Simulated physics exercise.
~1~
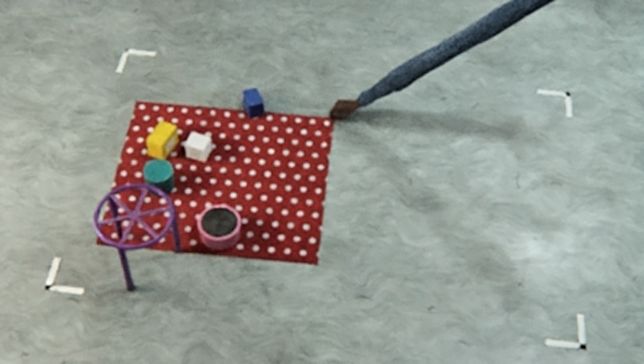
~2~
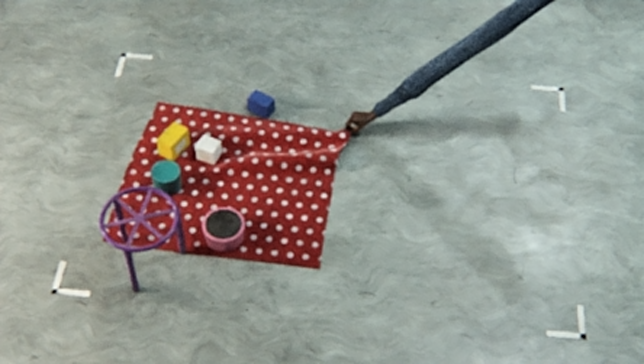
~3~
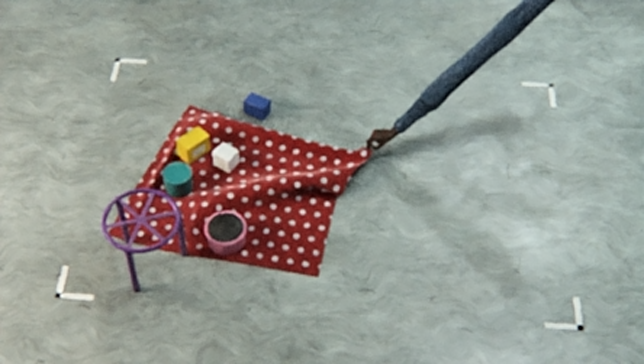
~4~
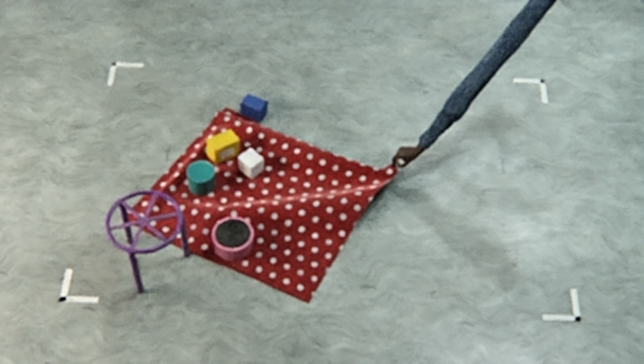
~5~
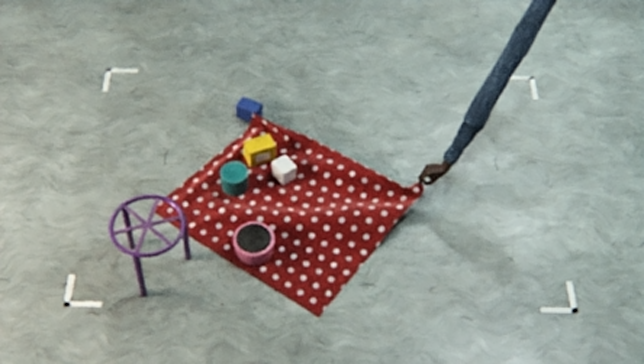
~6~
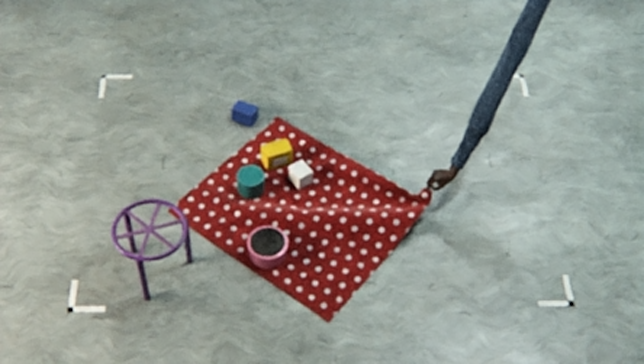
A dark hand in a blue sleeve dragged a red polka-dot sheet by its corner to the right and toward the viewer, turning it and carrying the yellow, white, teal and pink objects along, while the blue block and purple stool stayed behind.
